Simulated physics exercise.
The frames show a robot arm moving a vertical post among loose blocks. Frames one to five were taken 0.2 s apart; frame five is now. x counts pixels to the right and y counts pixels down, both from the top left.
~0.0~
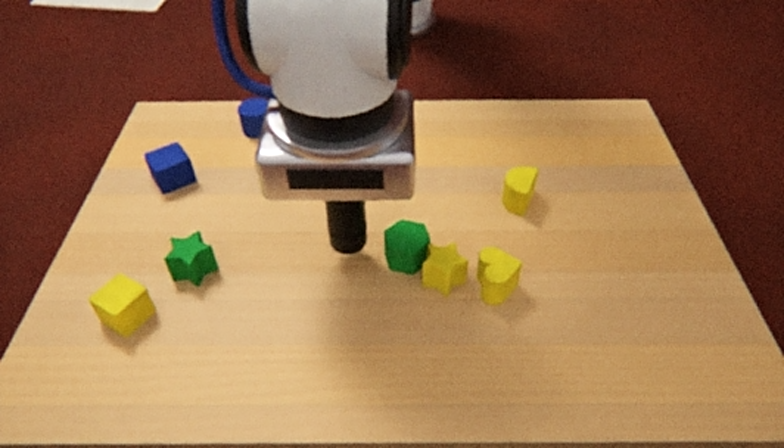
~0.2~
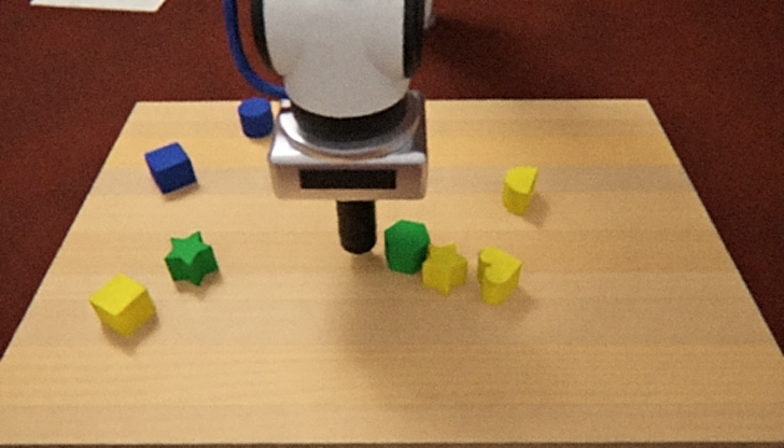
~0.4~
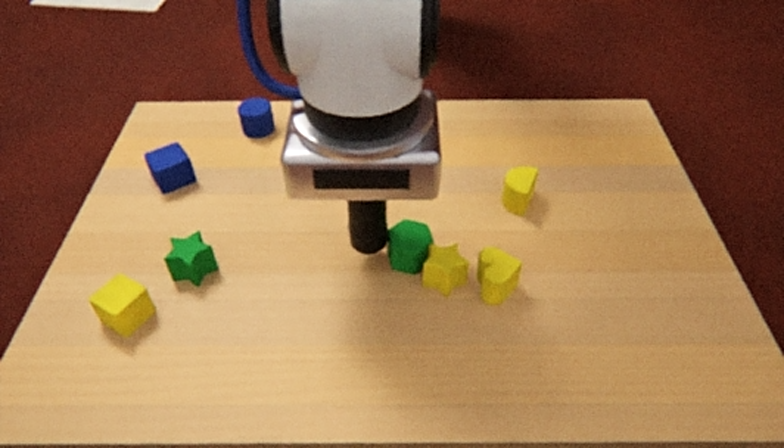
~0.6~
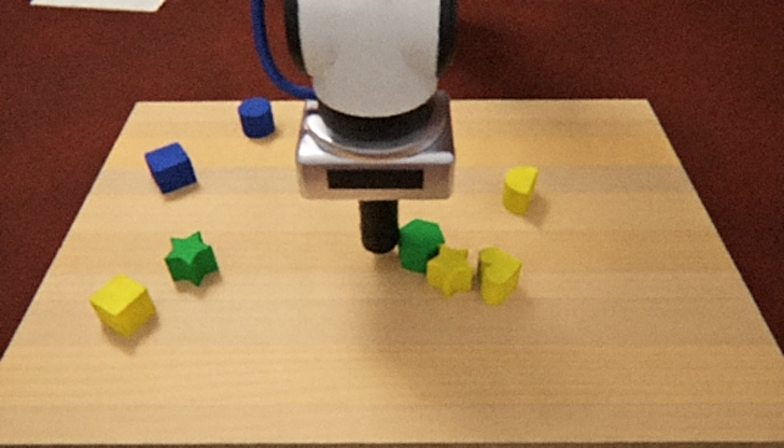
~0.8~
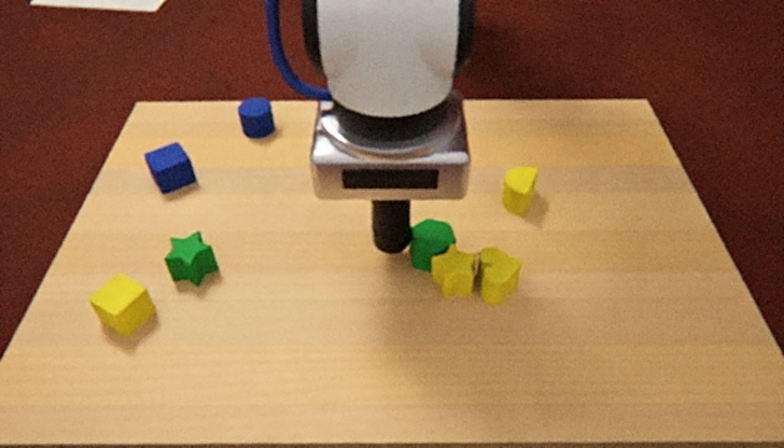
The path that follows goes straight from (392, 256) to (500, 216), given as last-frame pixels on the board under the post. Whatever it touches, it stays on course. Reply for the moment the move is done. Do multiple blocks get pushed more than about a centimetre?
Final answer: No.
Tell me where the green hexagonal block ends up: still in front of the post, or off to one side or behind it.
It comes off the post's front.
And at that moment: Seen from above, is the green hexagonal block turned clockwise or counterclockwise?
The answer is clockwise.
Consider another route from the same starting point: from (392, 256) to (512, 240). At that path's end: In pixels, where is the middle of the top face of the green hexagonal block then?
So, by the moment the path ends, you'll find the top centre of the green hexagonal block at (549, 239).
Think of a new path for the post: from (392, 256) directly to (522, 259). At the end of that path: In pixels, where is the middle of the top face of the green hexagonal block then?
It comes to (566, 231).
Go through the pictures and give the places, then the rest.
Post tip at (348, 242); block tops, green hexagonal block at (407, 235); yellow star-shaped block at (445, 256); yellow heart block at (499, 263); yellow D-shaped block at (522, 177), in the first picture.
Post at (358, 242); blocks unchanged, in the second picture.
Post at (369, 242); green hexagonal block at (410, 234), in the third picture.
Post at (380, 242); green hexagonal block at (421, 234); yellow star-shaped block at (452, 259), in the fourth picture.
Post at (391, 242); green hexagonal block at (433, 233); yellow star-shaped block at (456, 260); yellow heart block at (499, 263); yellow D-shaped block at (522, 177), in the fifth picture.
What follows on the original path. One third of the way, post at (430, 228); green hexagonal block at (470, 229), turned 40° clockwise; yellow star-shaped block at (462, 262), turned 30° clockwise.
Two thirds of the way, post at (467, 215); green hexagonal block at (498, 229), turned 85° clockwise; yellow star-shaped block at (462, 262), turned 30° clockwise.
At the end, post at (503, 202); green hexagonal block at (499, 229), turned 85° clockwise; yellow star-shaped block at (462, 262), turned 30° clockwise; yellow heart block in place; yellow D-shaped block at (525, 175).
